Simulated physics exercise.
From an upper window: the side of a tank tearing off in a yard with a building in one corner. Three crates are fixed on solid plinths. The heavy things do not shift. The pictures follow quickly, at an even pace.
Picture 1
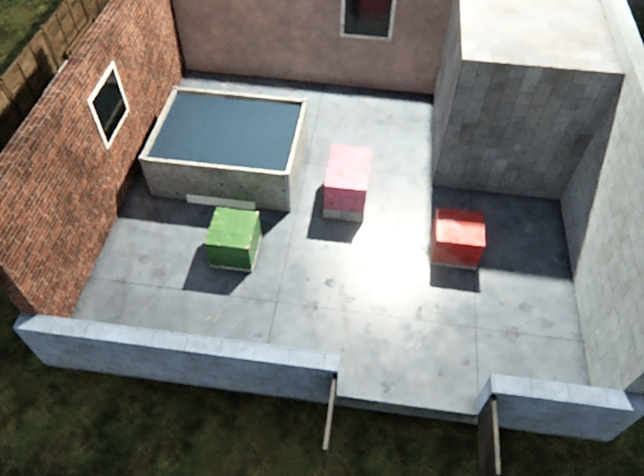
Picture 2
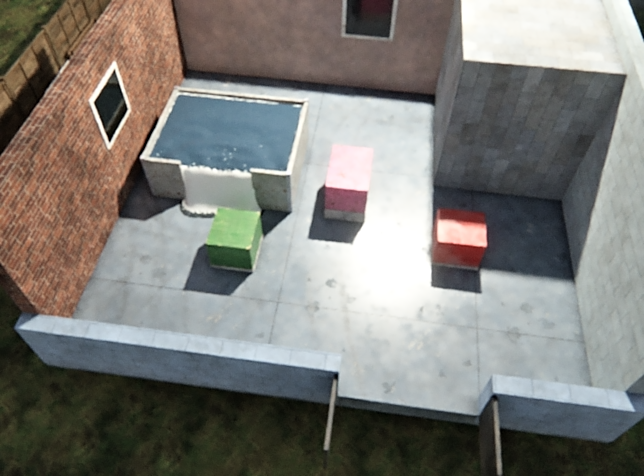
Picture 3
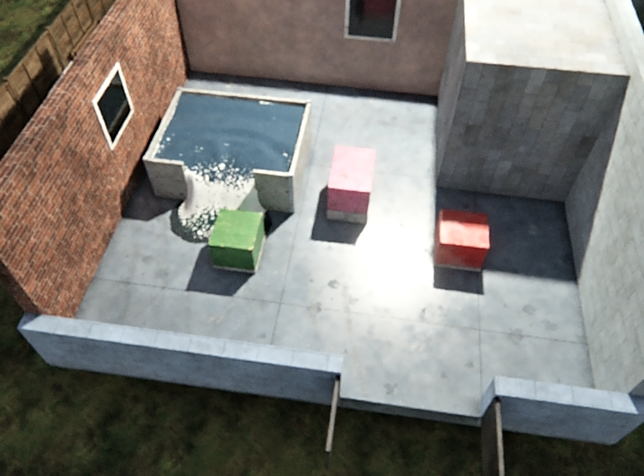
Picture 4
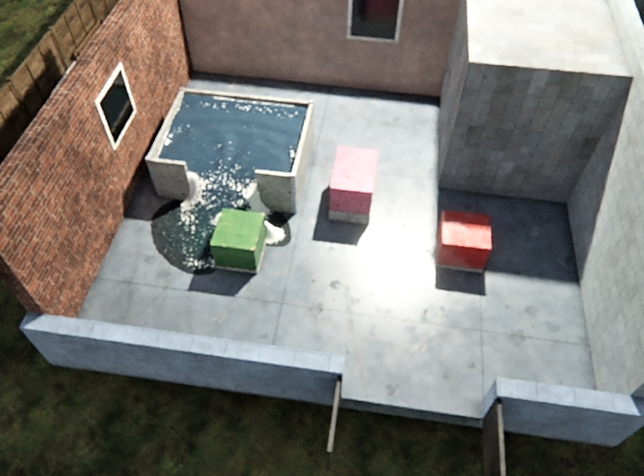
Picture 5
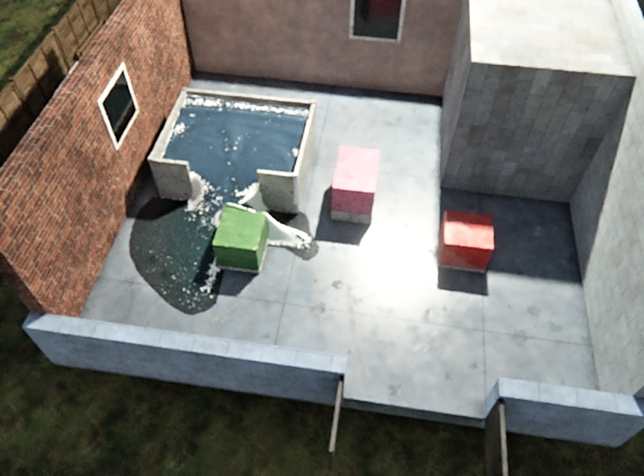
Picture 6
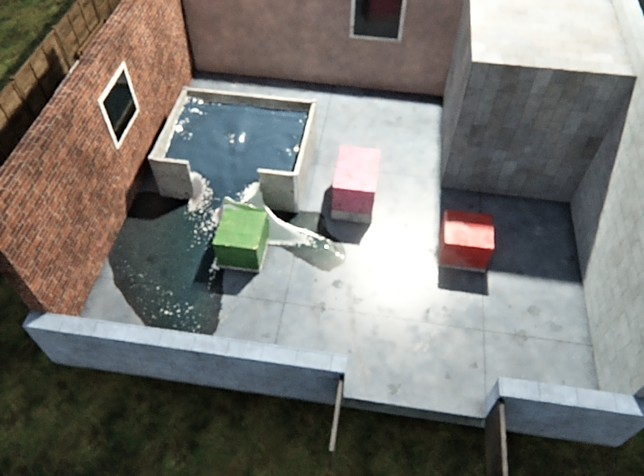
Walled yard with a tank losing part of its front side, water pouring out around a green block and spreading across paving.
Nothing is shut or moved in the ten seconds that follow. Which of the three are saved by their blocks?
In the end: The red crate gets wet; the pink crate stays dry; the green crate gets wet.
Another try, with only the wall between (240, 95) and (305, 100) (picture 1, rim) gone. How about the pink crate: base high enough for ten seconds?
One by one: The pink crate is spared.
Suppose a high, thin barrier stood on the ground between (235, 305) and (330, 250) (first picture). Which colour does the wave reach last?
That is the crate marked red.
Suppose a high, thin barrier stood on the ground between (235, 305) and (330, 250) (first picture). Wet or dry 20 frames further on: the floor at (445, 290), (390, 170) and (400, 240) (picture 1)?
In that order: Flooded, clear, flooded.
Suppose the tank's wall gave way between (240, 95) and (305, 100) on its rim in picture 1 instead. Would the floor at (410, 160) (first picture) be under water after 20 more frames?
There: Awash.
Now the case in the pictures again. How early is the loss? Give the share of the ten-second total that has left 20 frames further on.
Close to 5 %.
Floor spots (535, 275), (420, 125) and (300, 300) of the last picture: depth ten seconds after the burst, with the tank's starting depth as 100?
About 14, 8 and 4 per cent.
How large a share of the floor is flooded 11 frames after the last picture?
Some 45 per cent.
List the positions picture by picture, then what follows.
The first picture shows the tank at (228, 131) is whole and still.
In the second picture, the front is at a hidden place, out from the gap at (220, 188).
In the third picture, water pours out at (223, 191) and has run to a hidden place.
In the fourth picture, the front is at (186, 267), out from the gap at (225, 193).
In the fifth picture, water pours out at (228, 192) and has run to (181, 307).
In the sixth picture, the front is at a hidden place, out from the gap at (228, 191).
A moment on, water covers 30 % of the floor; the red crate water round its plinth, the pink crate water round its plinth, the green crate water round its plinth.
Next, water covers 45 % of the floor; the red crate water round its plinth, the pink crate water round its plinth, the green crate water round its plinth.
Then, water covers 65 % of the floor; the red crate water round its plinth, the pink crate water round its plinth, the green crate water round its plinth.
Later, water covers 90 % of the floor; the red crate water round its plinth, the pink crate water round its plinth, the green crate water round its plinth.
In the end, water covers 100 % of the floor; the red crate was topped, the pink crate stayed above the water, the green crate was topped.
